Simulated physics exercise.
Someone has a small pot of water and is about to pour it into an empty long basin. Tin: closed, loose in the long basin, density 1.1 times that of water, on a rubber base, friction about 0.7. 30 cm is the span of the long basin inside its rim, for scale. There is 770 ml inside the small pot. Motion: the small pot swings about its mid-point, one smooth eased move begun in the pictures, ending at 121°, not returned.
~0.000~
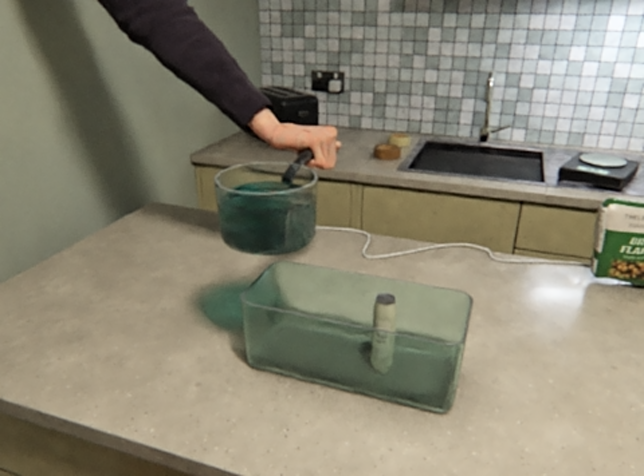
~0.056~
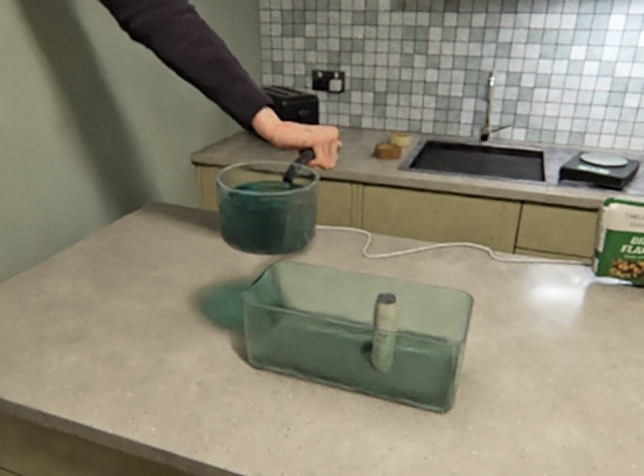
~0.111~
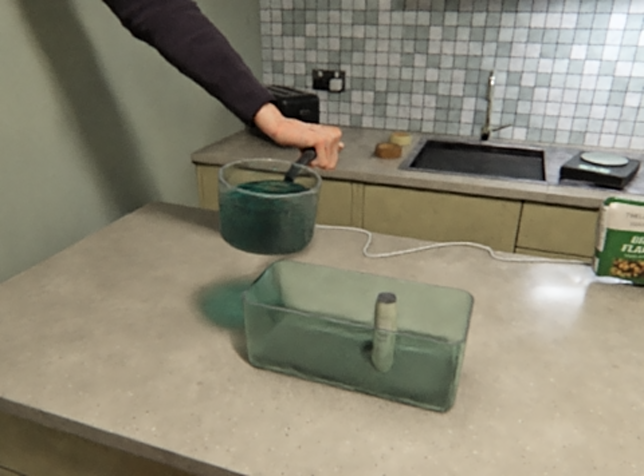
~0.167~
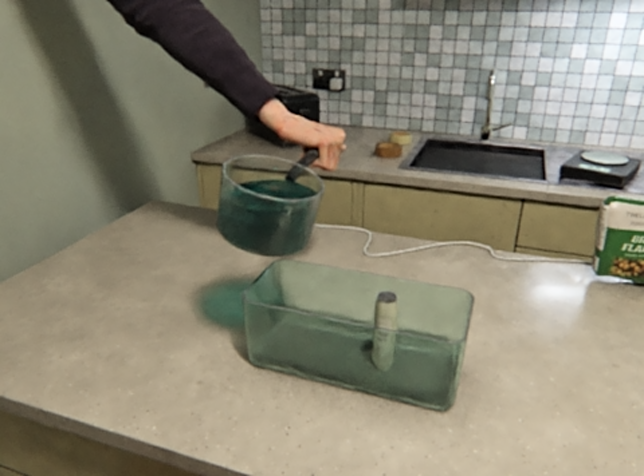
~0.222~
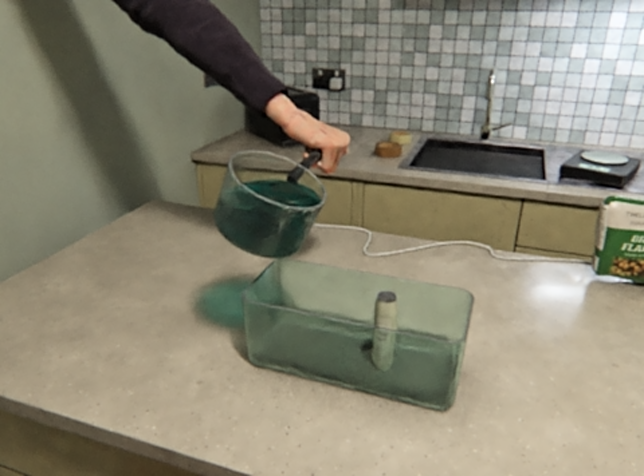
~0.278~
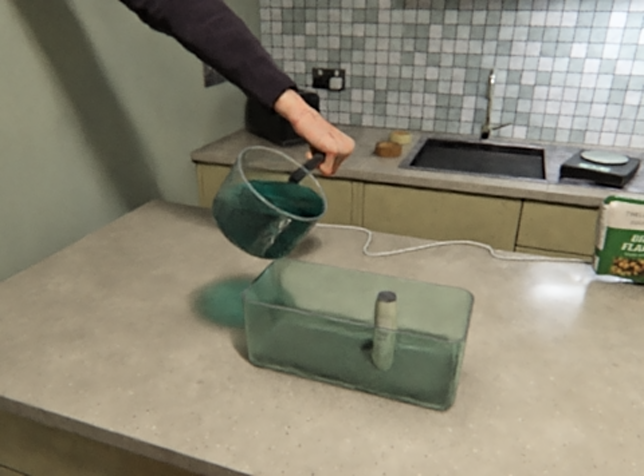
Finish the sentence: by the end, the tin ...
By the end, the tin is still upright.
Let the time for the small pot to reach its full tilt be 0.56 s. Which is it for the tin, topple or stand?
So the tin will hold steady.
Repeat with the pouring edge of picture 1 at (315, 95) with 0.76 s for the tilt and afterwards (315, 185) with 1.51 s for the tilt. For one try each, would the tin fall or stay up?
In the first try it comes down; in the second it remains standing.
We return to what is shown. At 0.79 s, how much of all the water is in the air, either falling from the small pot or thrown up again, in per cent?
About 4 % of the total.
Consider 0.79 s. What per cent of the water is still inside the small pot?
Near 3 percent, more or less.
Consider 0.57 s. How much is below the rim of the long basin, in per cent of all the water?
36 %, more or less.
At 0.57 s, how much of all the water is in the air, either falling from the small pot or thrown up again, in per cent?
Some 32 per cent, I reckon.
Then, 0.57 s in, the tilt is 104° and 31 per cent is still to pour; the tin stands where it began.
Then, 0.79 s in, the tilt is 121° and 3 per cent is still to pour; the tin stands where it began.
Then, 1.01 s in, the tilt is 121° and 0 per cent is still to pour; the tin stands where it began.
Then, 1.26 s in, the tilt is 121° and 0 per cent is still to pour; the tin stands where it began.
Finally, the tin stands where it began.
